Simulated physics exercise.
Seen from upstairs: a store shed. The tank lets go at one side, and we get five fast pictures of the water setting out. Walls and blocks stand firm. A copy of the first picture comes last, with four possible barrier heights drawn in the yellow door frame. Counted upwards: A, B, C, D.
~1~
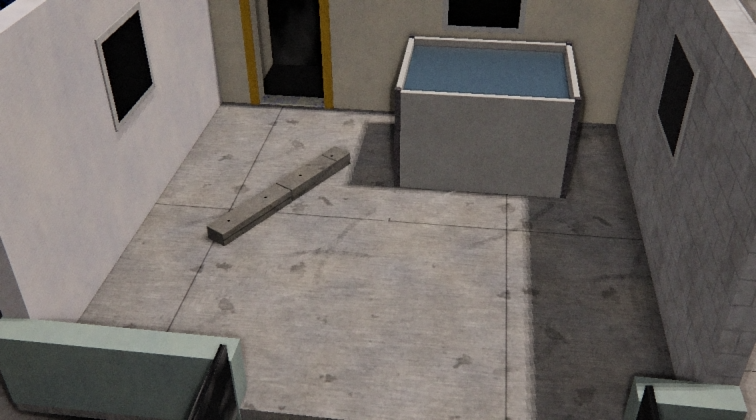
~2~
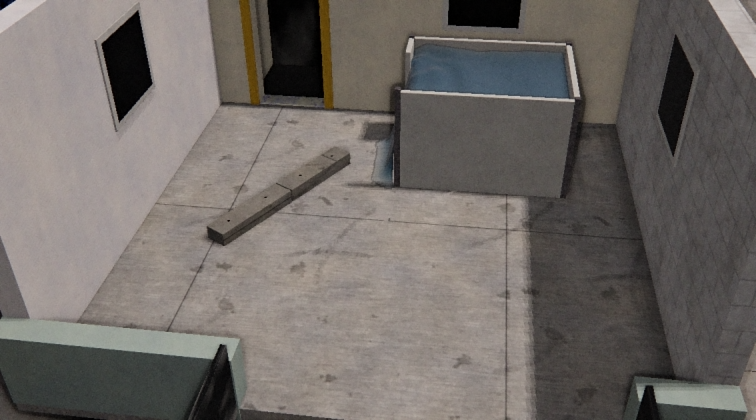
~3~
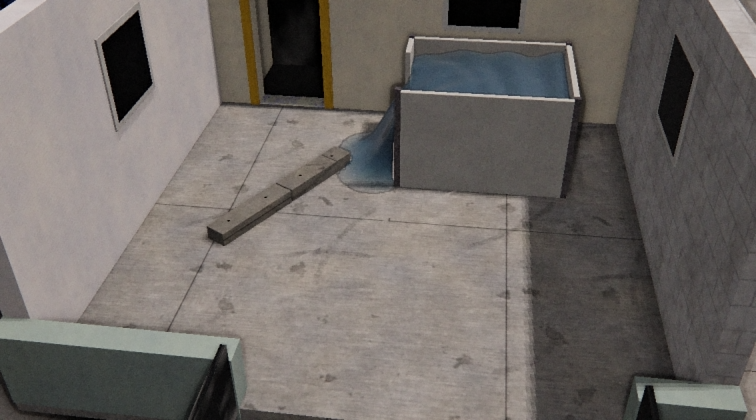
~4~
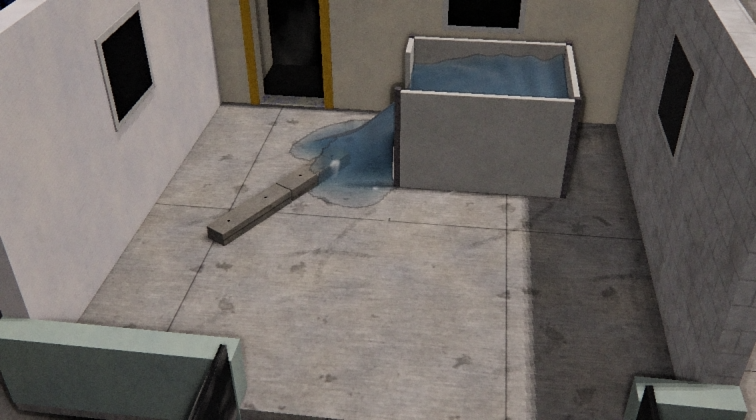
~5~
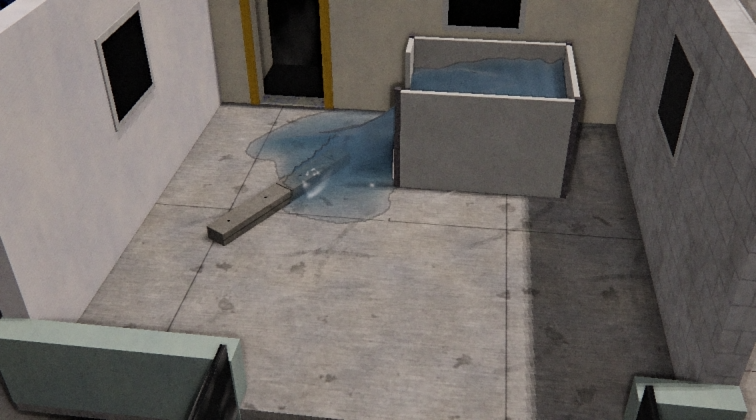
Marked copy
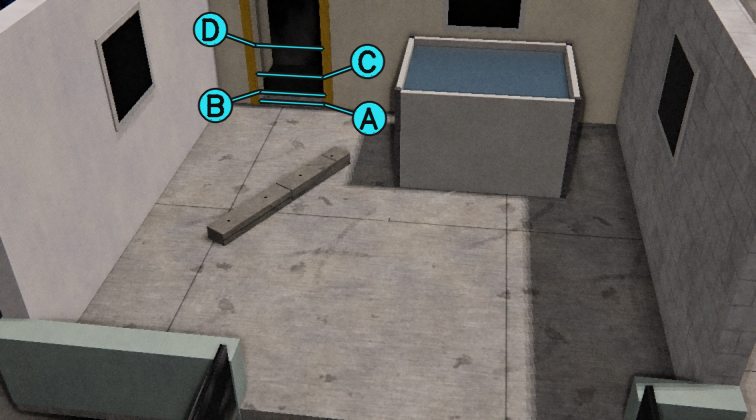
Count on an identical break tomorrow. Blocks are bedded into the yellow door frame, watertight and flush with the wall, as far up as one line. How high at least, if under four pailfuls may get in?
C.
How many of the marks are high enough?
Two of them.
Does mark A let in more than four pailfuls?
Yes, it does.
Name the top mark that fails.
It is B.
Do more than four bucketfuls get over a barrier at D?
No, that is safe.
On the marked copy, A at (292, 102); B at (291, 93); C at (290, 75); D at (288, 46); from the bottom up A, B, C, D.
If A is chosen, dozens of bucketfuls pour in.
If B is chosen, about 12 bucketfuls get in.
If C is chosen, a splash gets over, under a bucket.
If D is chosen, nothing gets over.
